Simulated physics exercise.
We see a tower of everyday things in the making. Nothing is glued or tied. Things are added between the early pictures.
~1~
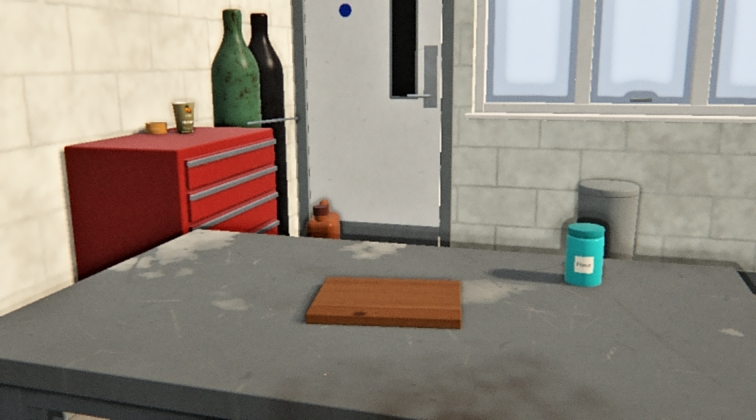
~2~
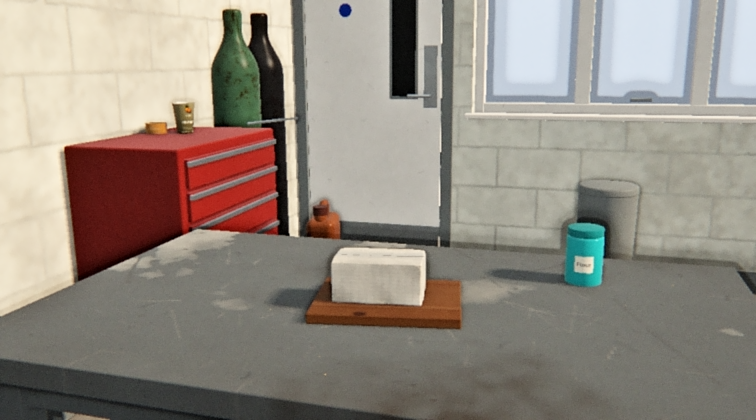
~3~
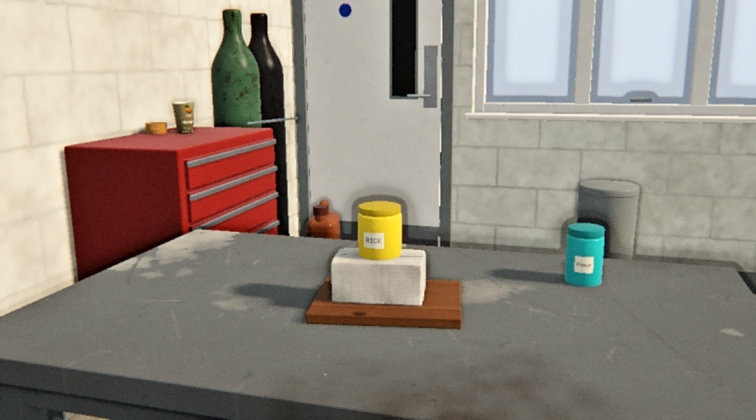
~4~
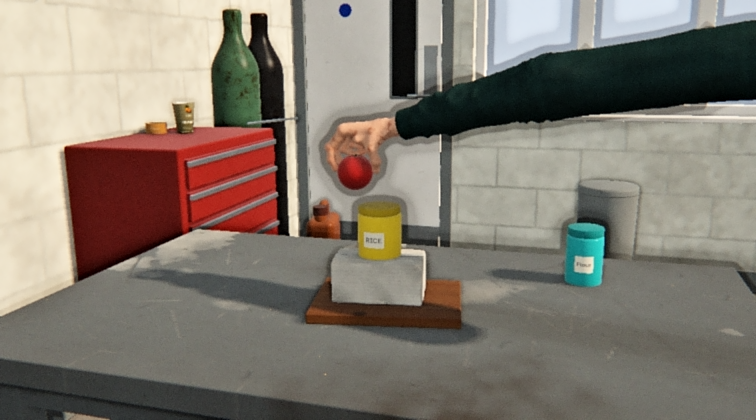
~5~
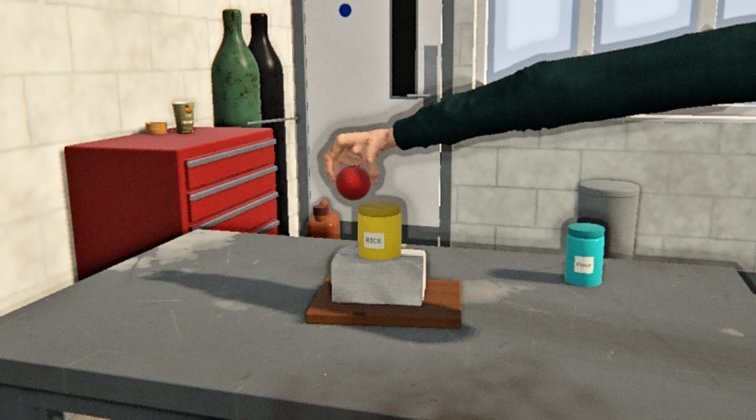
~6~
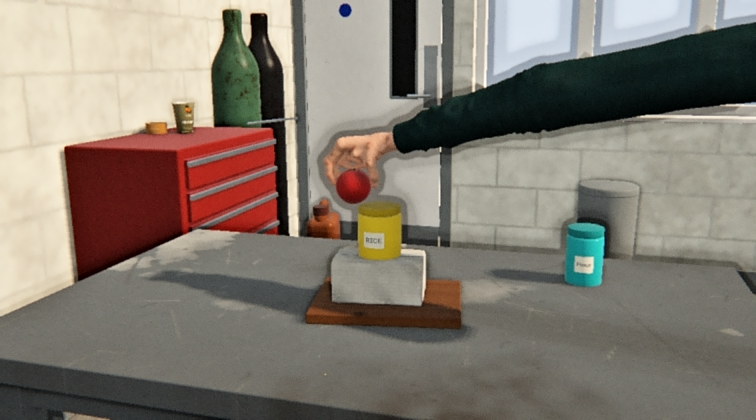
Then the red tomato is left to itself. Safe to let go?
As it turns out, it gives way.
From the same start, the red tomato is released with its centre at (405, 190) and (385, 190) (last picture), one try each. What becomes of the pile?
First, it loses its balance; second, it keeps its balance.
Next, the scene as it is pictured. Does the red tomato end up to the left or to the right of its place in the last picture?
It goes to the left.
Then, 0.40 s after the last picture, red tomato now fallen.
Then, 0.50 s after the last picture, things are still on the move.
Then, 0.60 s after the last picture, as before.
At rest, fallen, red tomato; the other 4 in place. Seen from the same camera at the end, red tomato near (292, 282). The pile loses its balance.
